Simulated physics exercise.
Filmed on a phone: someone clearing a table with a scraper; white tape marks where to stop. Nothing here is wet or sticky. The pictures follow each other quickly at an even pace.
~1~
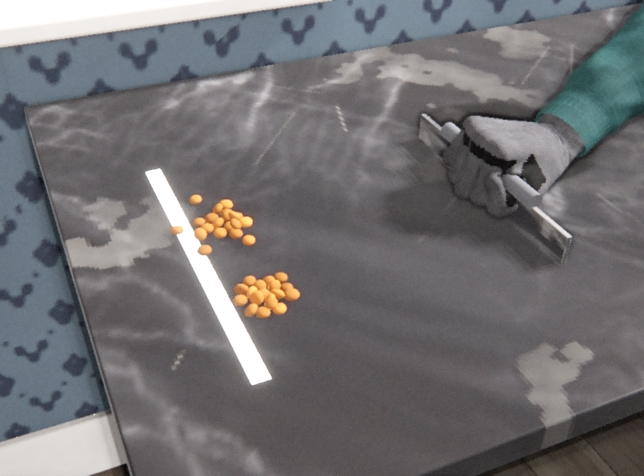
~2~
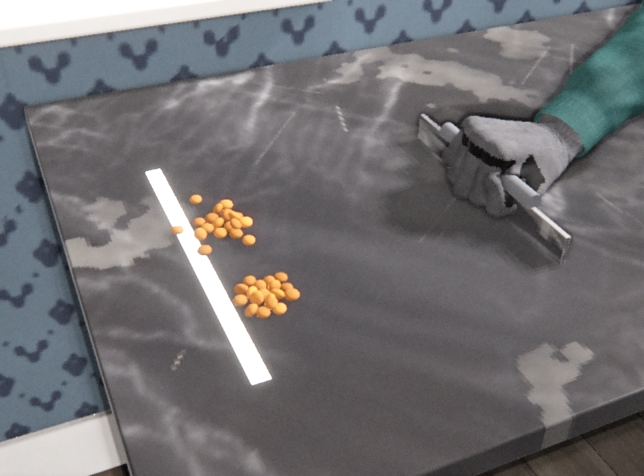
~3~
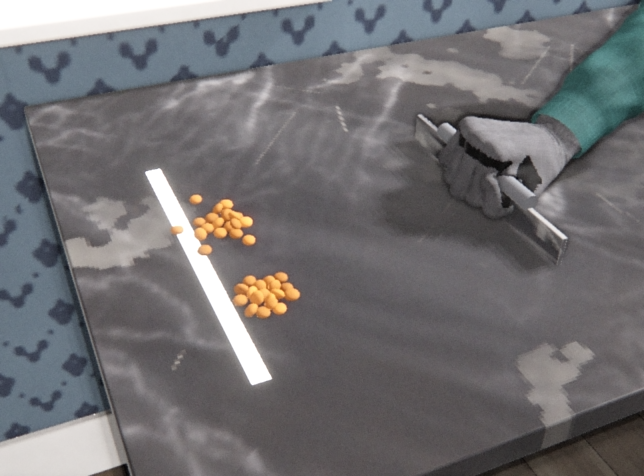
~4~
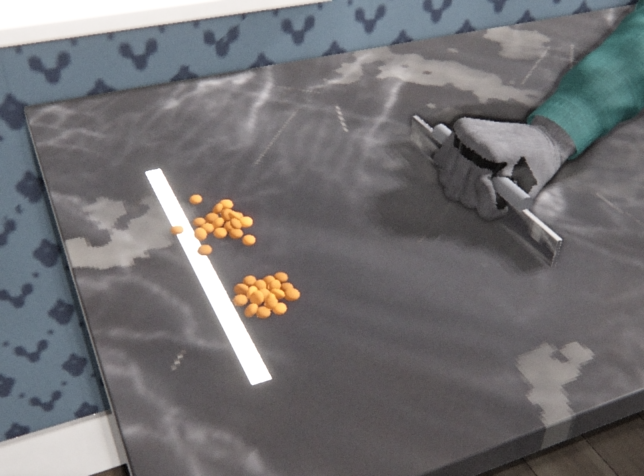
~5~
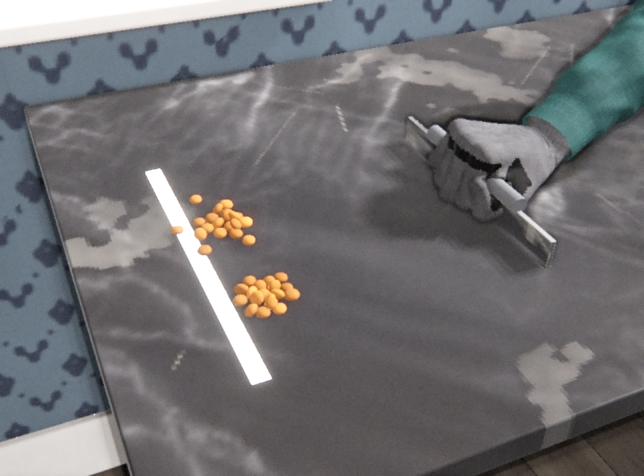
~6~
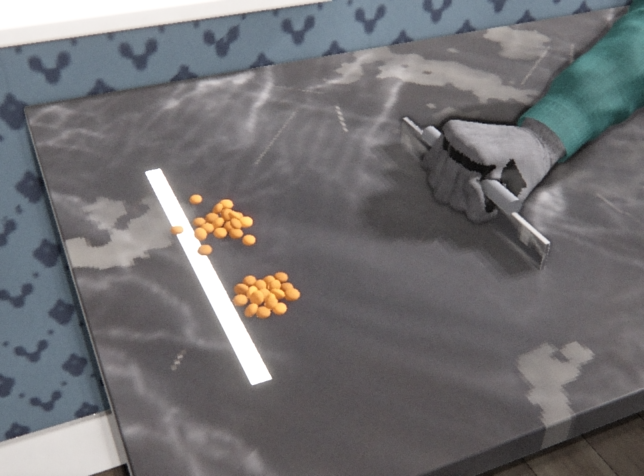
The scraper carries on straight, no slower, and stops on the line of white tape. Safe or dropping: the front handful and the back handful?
The front handful stays on top and the back handful stays on top.
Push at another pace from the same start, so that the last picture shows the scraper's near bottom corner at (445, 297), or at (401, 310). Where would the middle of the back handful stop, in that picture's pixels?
One: (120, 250). Two: (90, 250).
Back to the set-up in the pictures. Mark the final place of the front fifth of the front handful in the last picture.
Close to (171, 317).
Then, 1.37 s past the last view, scraper still moving, near (335, 204); front handful all on the table, its front near (240, 300); back handful all on the table, its front near (177, 230).
Then, 2.76 s past the last view, scraper stopped at the white tape; front handful all on the table, its front near (171, 322); back handful all on the table, its front near (128, 239).
Finally, scraper stopped at the white tape; front handful all on the table, its front near (171, 322); back handful all on the table, its front near (128, 239).
